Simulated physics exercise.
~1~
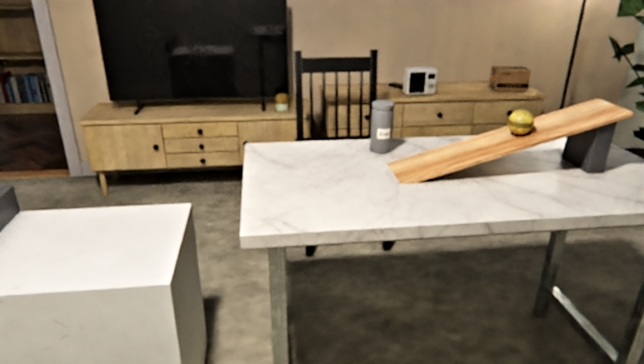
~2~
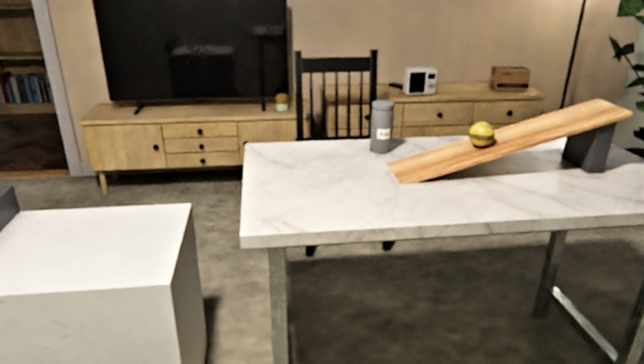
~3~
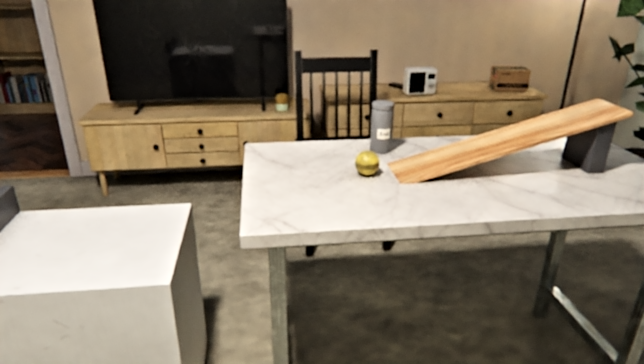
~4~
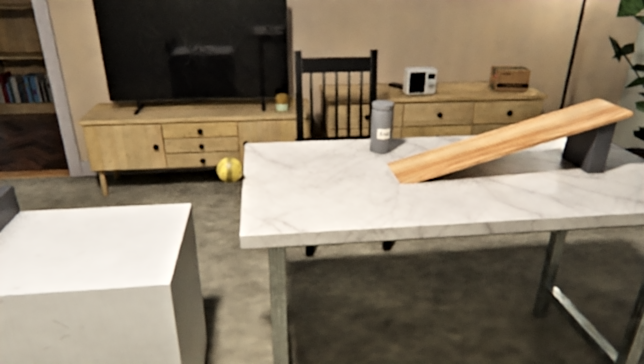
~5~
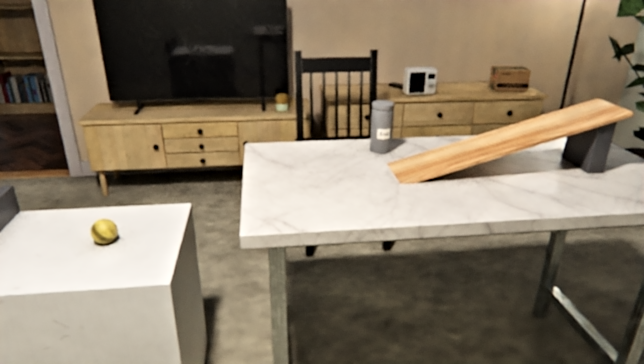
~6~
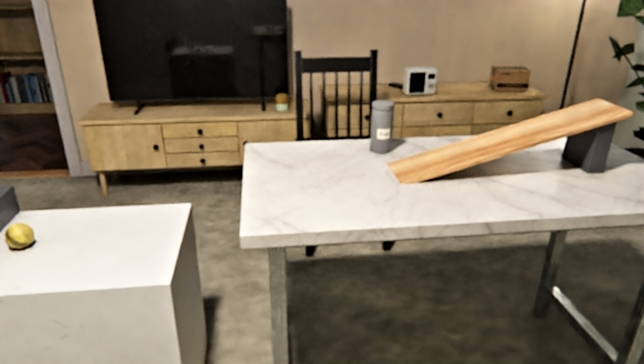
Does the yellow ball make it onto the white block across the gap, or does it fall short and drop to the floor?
The yellow ball makes it across the gap. It comes down on the white block and is still on top of it, farther left, at the end.
